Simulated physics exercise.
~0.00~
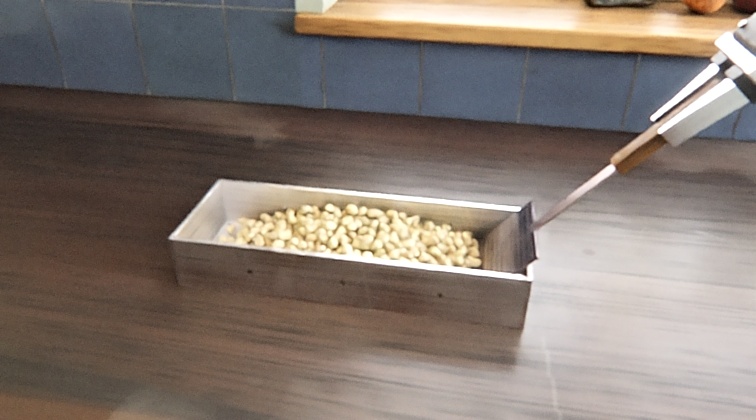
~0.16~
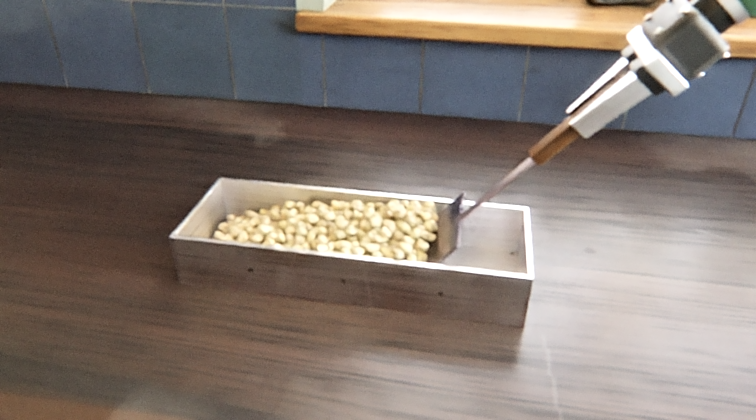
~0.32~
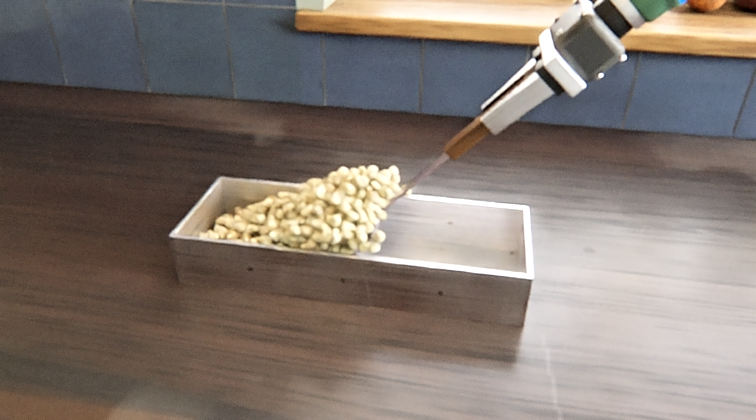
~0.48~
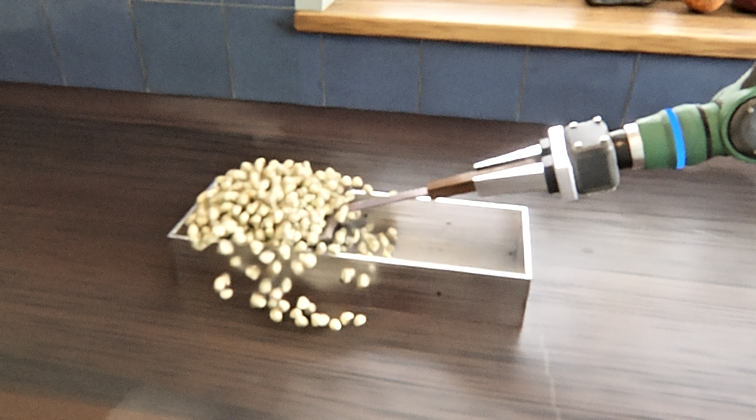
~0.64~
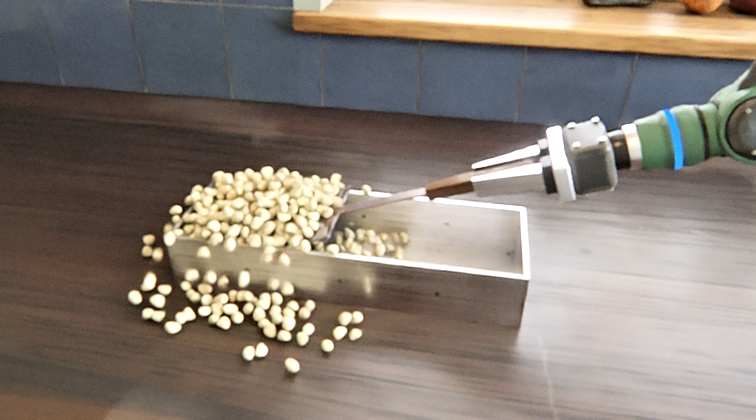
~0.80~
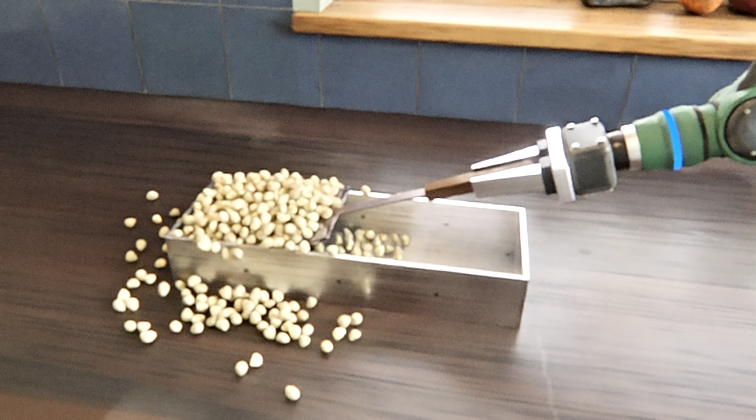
Dried beans piling up and spilling over a metal tray's near side as a robot arm pushes them left, most remaining inside.
